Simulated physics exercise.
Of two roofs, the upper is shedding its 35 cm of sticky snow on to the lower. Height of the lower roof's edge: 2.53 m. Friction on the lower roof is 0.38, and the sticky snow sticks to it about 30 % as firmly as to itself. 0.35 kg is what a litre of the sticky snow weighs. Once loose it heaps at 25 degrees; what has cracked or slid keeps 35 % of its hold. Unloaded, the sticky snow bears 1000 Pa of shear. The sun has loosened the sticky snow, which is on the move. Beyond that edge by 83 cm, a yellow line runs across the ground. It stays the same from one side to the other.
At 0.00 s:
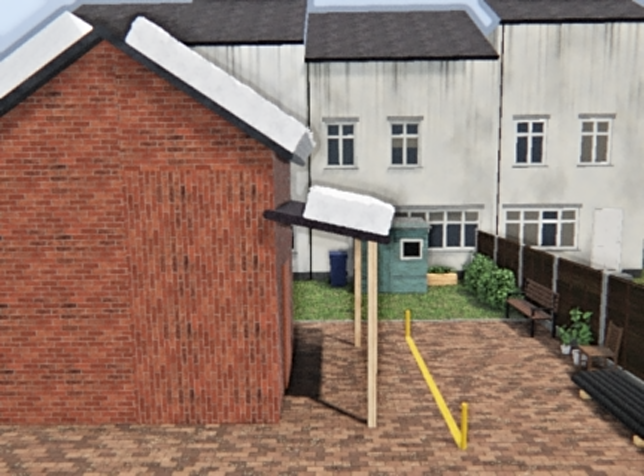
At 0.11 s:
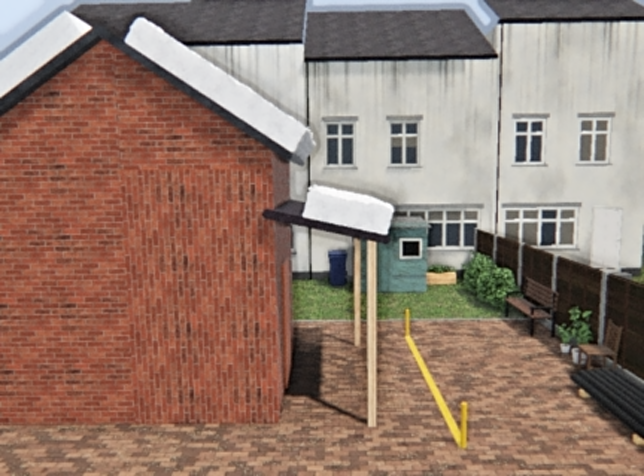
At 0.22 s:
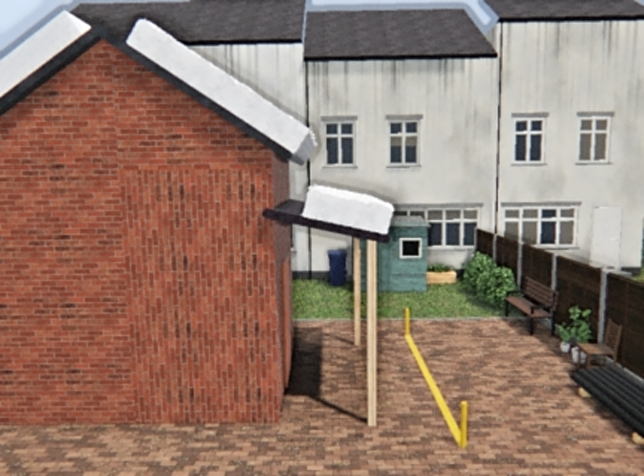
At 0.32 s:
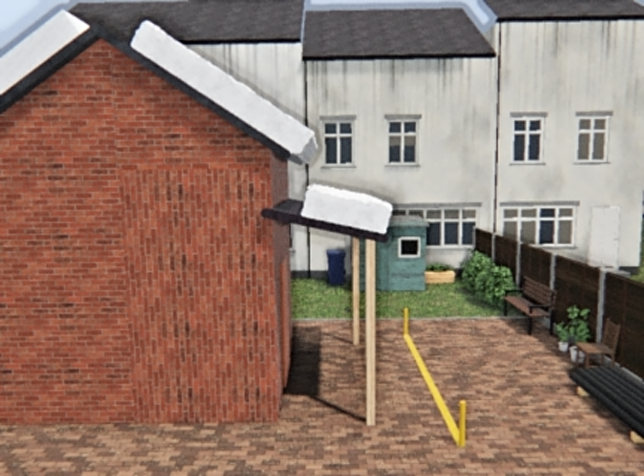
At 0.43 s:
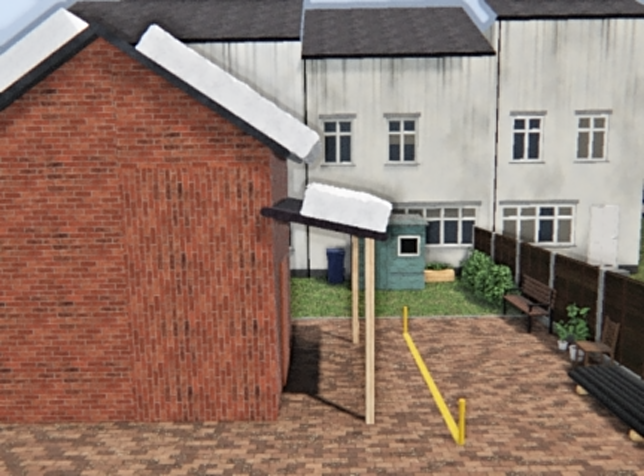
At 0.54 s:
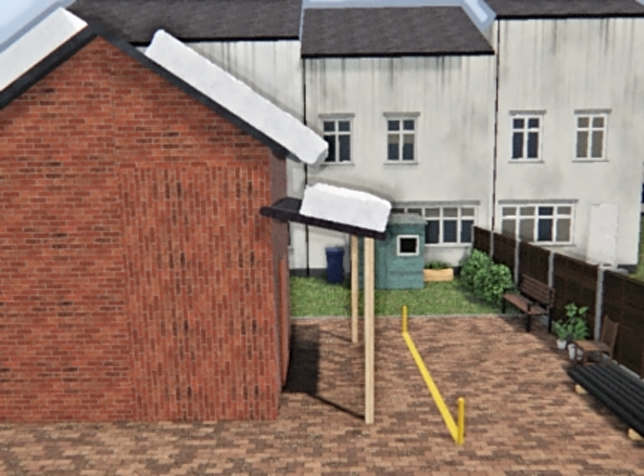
A brick building with snow on its pitched roof stood beside a smaller snow-topped roof on wooden posts, and the upper snow slowly slid down the right slope, poking slightly past its edge.
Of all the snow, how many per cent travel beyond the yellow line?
Something like 53 %.
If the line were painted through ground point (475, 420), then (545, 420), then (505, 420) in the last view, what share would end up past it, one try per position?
40 %, 16 %, 30 %.
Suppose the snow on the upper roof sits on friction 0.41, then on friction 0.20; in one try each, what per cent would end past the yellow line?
Respectively near 40 % and near 60 %.
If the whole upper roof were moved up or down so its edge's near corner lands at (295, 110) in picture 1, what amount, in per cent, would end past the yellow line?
I'd put it at close to 65 percent.
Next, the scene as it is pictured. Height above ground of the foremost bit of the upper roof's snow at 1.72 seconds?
1.0 m, more or less.
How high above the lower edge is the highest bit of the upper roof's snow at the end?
0.3 m or so.
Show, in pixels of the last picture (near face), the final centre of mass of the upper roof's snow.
(493, 404), roughly.
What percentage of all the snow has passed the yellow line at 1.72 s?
Around 7 percent of it.
After 1.08 s, none is below the lower edge and 0 % is past the line.
After 1.72 s, 27 % is below the lower edge and 7 % is past the line.
After 2.36 s, 68 % is below the lower edge and 54 % is past the line.
After 3.00 s, 70 % is below the lower edge and 52 % is past the line.
After 5.80 s, at the end, 83 % is below the lower edge and 53 % is past the line.
